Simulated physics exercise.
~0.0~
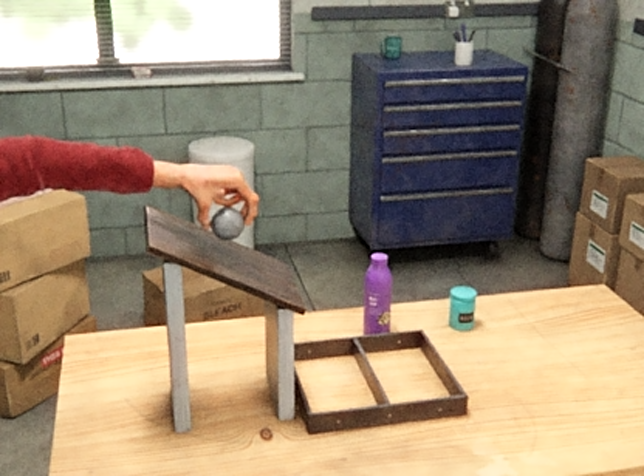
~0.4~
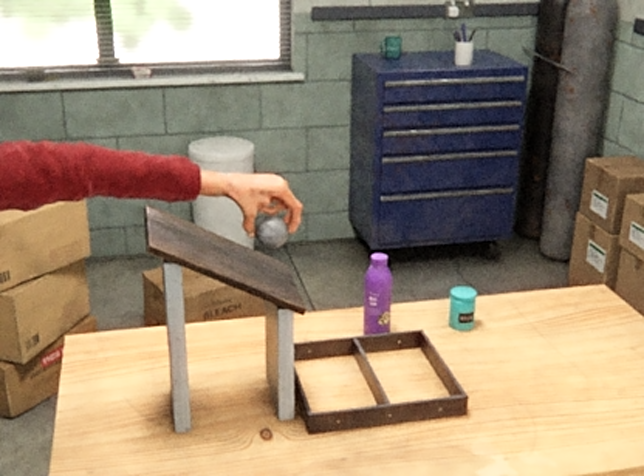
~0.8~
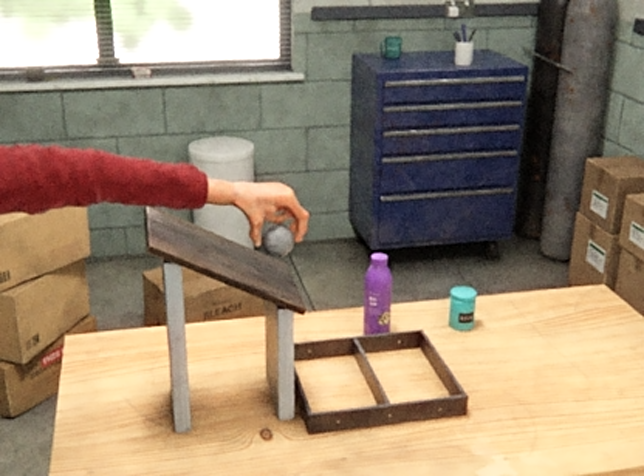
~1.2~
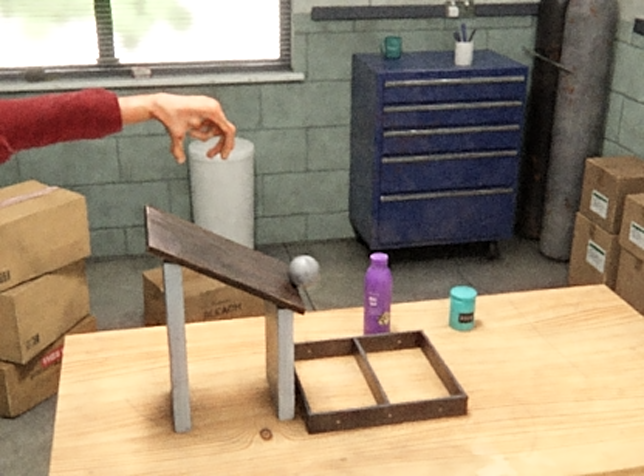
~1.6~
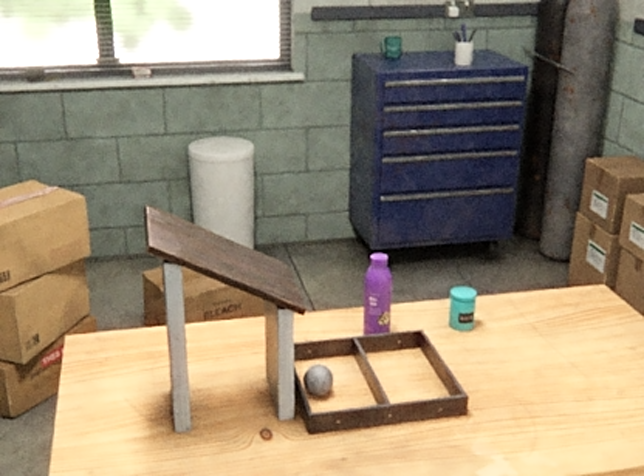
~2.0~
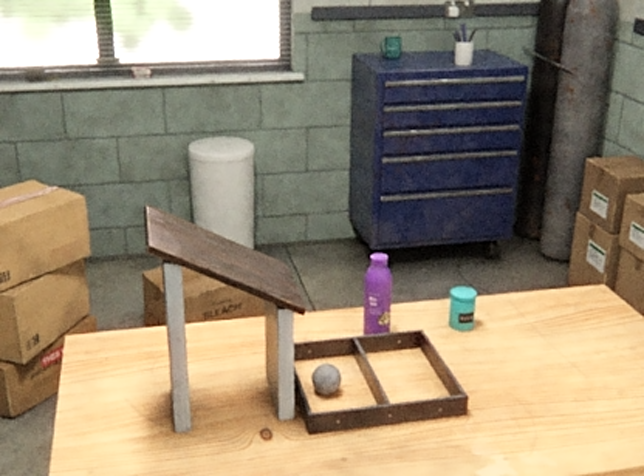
In a workshop with pale green block walls, a fixed camera looks slightly down on a light wooden table, with a blue drawer cabinet and cardboard boxes behind. A dark slanted board on grey supports slopes down to the right toward a dark tray with two bays, and a purple bottle and a turquoise jar stand beyond the tray. A hand in a red sleeve carries a grey ball rightward and down along the board. It lets go near the lower end and draws back. The ball drops into the nearer bay, shifts slightly right and ends there, while the bottle and jar stay put.
